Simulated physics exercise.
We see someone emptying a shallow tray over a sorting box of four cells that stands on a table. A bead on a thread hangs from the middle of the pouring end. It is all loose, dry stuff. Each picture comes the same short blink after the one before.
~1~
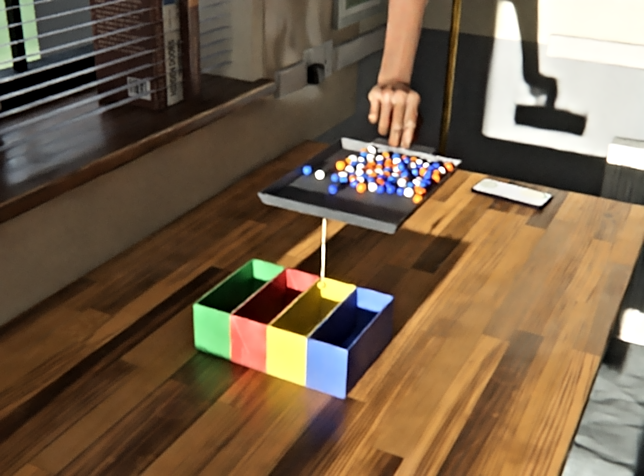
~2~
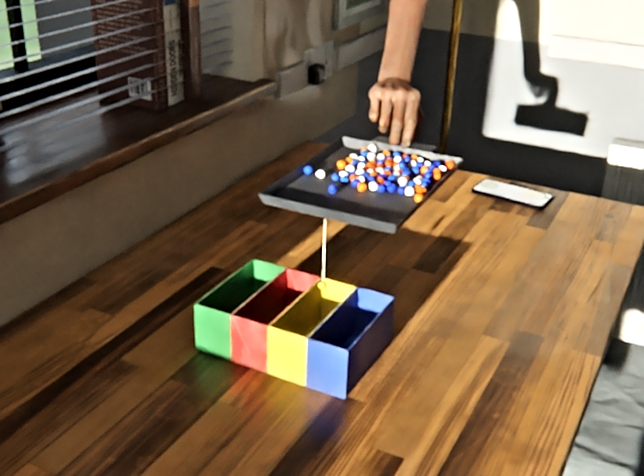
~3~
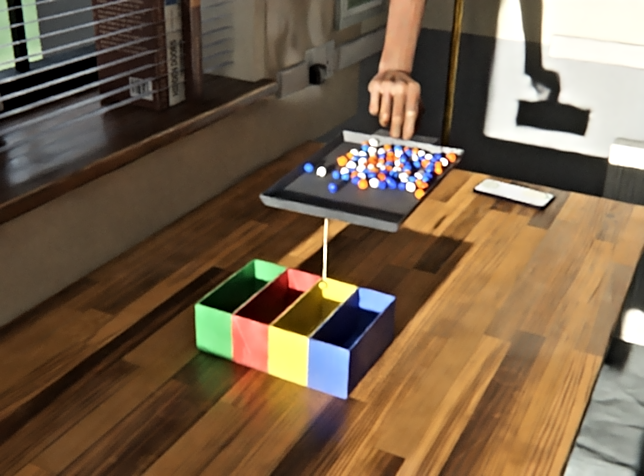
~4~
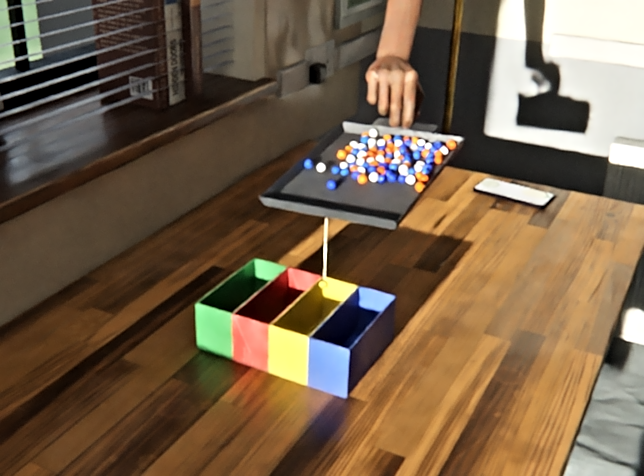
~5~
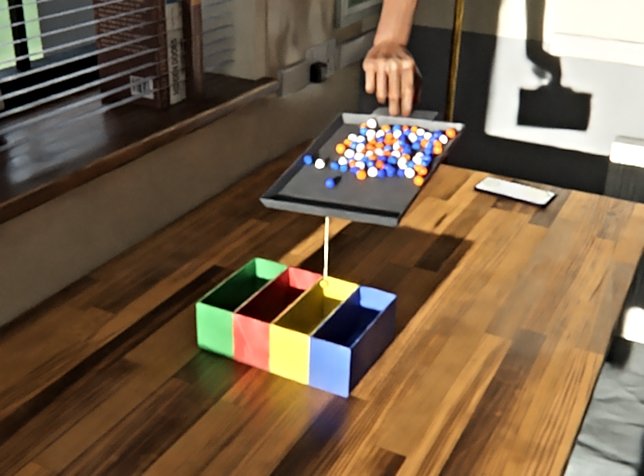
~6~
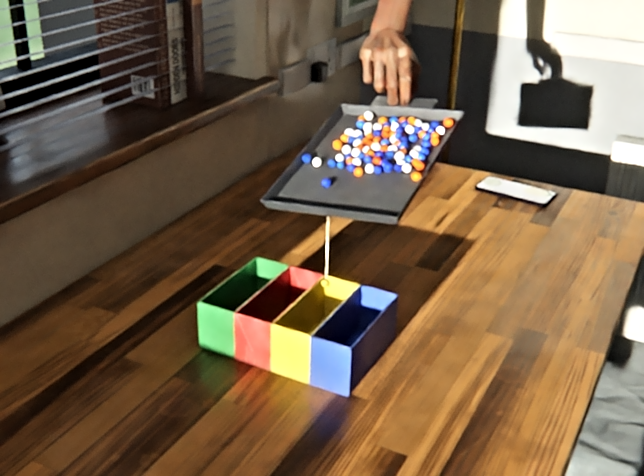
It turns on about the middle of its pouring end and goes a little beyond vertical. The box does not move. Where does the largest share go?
The green one ends fullest.
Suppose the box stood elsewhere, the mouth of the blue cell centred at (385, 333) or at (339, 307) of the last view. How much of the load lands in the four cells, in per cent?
Roughly 40 per cent, and 90 per cent.
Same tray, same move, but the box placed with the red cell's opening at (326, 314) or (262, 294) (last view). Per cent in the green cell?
First some 10, then 30 per cent.
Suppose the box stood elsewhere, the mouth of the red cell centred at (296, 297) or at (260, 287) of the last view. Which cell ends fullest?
One: That green cell. Two: Red.
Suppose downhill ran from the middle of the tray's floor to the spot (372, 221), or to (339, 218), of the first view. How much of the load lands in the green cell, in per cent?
About 0 and 0 per cent.
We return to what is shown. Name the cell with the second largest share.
Second comes the red one.
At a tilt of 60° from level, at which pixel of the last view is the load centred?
At about (275, 242).
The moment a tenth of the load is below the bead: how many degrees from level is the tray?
Roughly 50°.
Soon, tray tipped steeply; about half on the tray; about a quarter in the green cell; about a quarter in the red cell; a stray few in the yellow cell; a stray few in the blue cell; a small part falling or outside the box.
A while on, tray tipped right over; a stray few on the tray; about half in the green cell; about a third in the red cell; a small part in the yellow cell; a stray few in the blue cell; a small part falling or outside the box.
Towards the end, tray tipped past a quarter turn; about half in the green cell; about a third in the red cell; a small part in the yellow cell; a stray few in the blue cell; a small part falling or outside the box.
Finally, tray tipped past a quarter turn; about half in the green cell; about a third in the red cell; a small part in the yellow cell; a stray few in the blue cell; a small part outside the box.
